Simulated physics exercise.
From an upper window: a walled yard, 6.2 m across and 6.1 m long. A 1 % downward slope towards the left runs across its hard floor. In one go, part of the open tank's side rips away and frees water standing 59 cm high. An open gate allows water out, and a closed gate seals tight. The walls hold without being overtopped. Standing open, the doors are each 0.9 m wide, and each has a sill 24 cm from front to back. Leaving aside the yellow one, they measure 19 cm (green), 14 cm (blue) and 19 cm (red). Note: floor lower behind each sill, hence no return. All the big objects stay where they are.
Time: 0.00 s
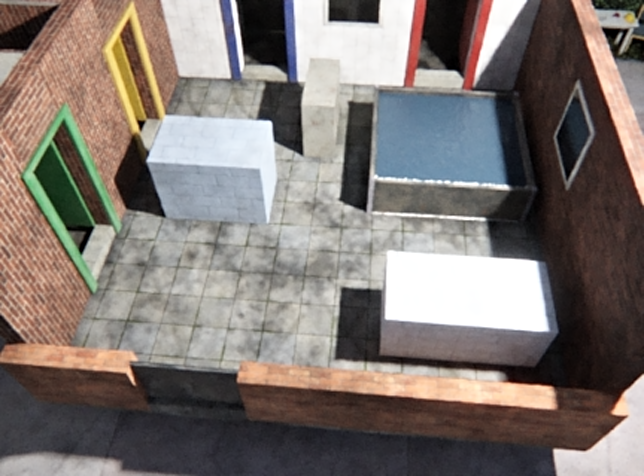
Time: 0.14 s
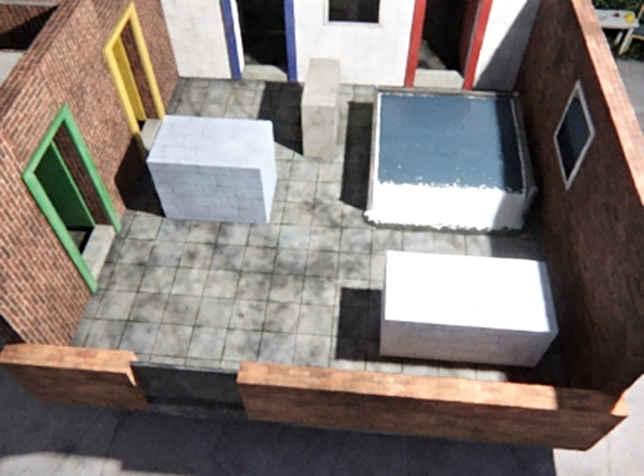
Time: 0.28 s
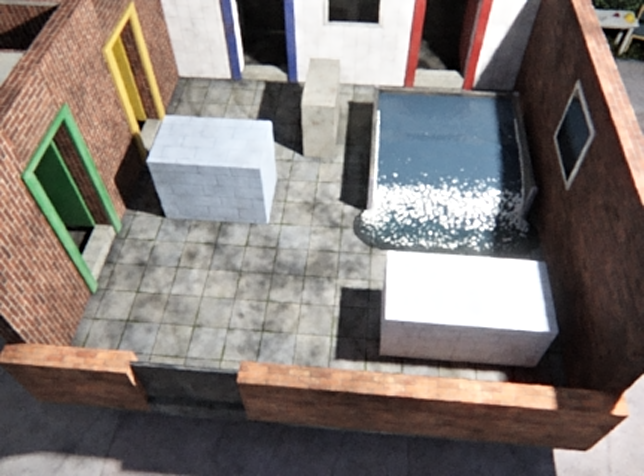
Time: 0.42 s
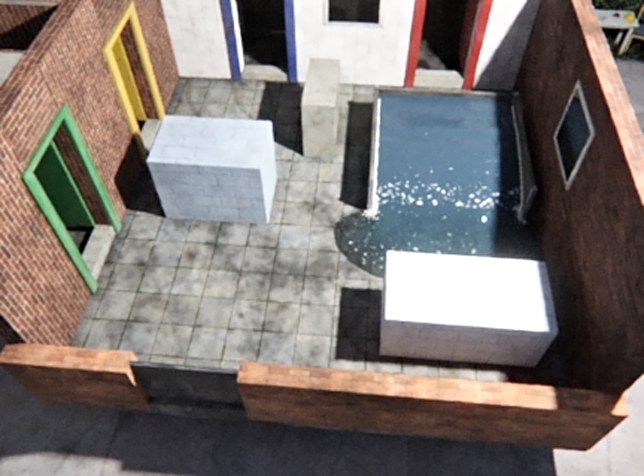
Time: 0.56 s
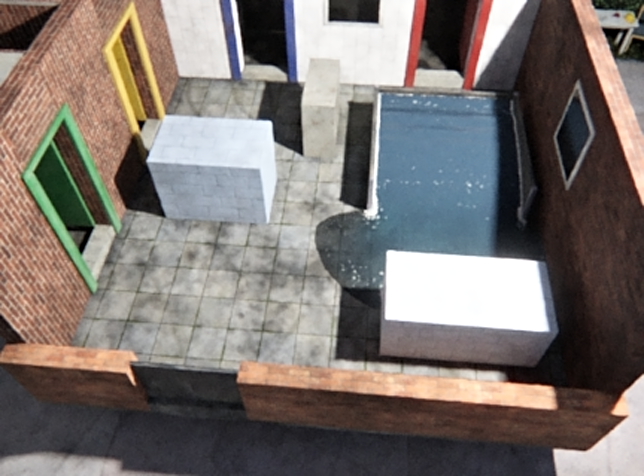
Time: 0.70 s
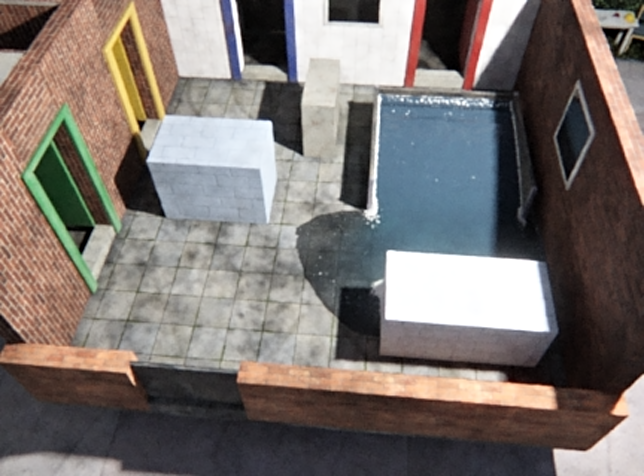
In a walled yard, water bursts from an open tank's front and spreads across the paving.
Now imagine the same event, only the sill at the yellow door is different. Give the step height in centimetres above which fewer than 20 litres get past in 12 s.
6.5 cm.
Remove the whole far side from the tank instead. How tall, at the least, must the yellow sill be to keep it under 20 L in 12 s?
If so: Around 11.0 cm.
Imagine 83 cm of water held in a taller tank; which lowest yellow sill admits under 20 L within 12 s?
Minimum height: Approx. 11.0 cm.
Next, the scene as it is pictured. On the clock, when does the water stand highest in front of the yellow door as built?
I'd say near 12.0 seconds.
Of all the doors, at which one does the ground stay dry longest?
Coming last is the blue one.
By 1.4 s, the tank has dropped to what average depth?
It averages roughly 31 centimetres.
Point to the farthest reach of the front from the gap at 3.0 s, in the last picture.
At about (59, 376).
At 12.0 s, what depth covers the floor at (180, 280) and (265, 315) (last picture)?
Near 9 cm at the first spot and 8 cm at the second.
After 1.4 s water covers 25 % of the floor, deepest (44 cm) near (451, 292); it has not reached the yellow door.
After 3.0 s water covers 55 % of the floor, deepest (34 cm) near (83, 350); it has not reached the yellow door.
After 12.0 s water covers 95 % of the floor, deepest (13 cm) near (80, 325); 10 cm at the yellow door, 21 litres in over its 6 cm sill.
At the yellow door as built, the water arrived by 4.2 s and peaked near 10 cm at 12.0 s.
Run again over the same 12 s with other heights there, 26 litres in over 5.5 cm, 9 litres over 7.5 cm. The limit of 20 litres is kept from about 6.5 cm up.
